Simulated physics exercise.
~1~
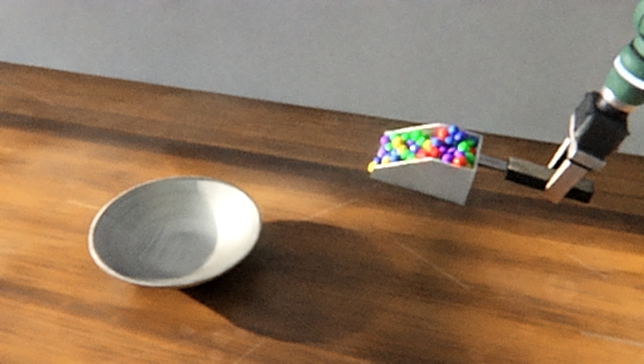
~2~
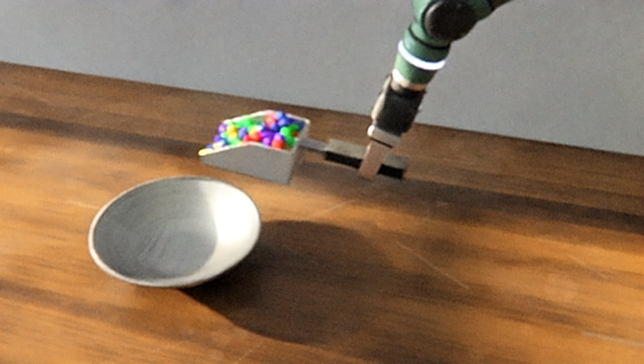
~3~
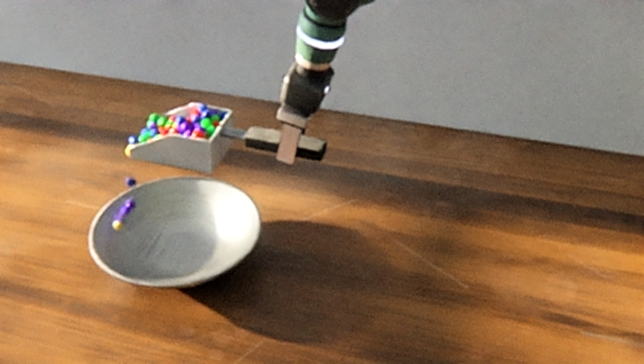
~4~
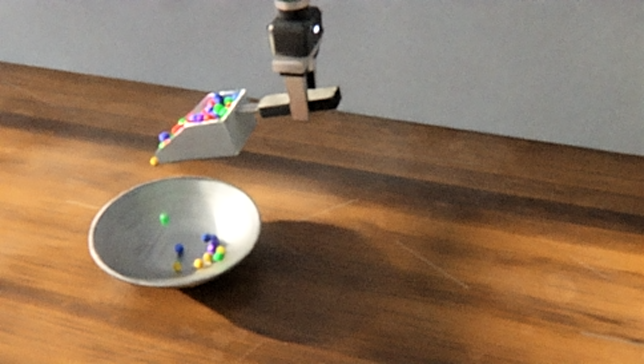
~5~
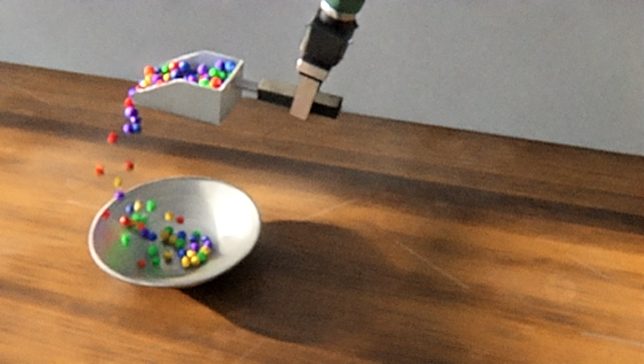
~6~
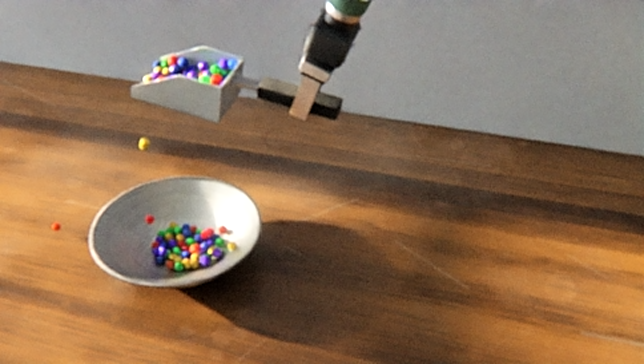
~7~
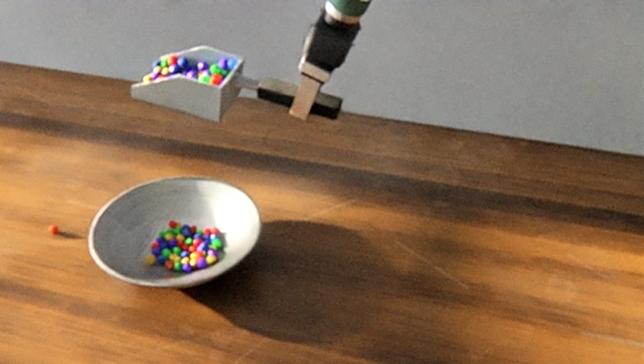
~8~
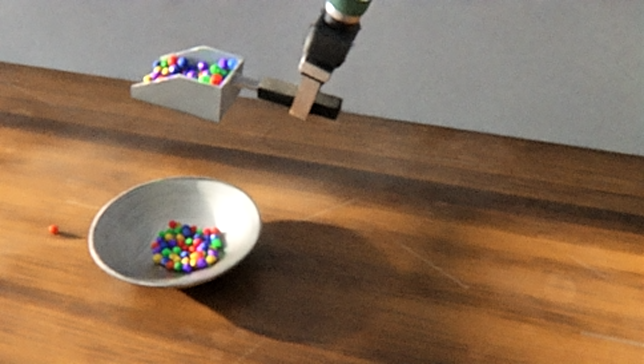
A robot arm carried a scoop of colorful little balls left over a gray bowl and tipped it, spilling some in before leveling off; one red ball landed on the wooden table, and many stayed in the scoop.
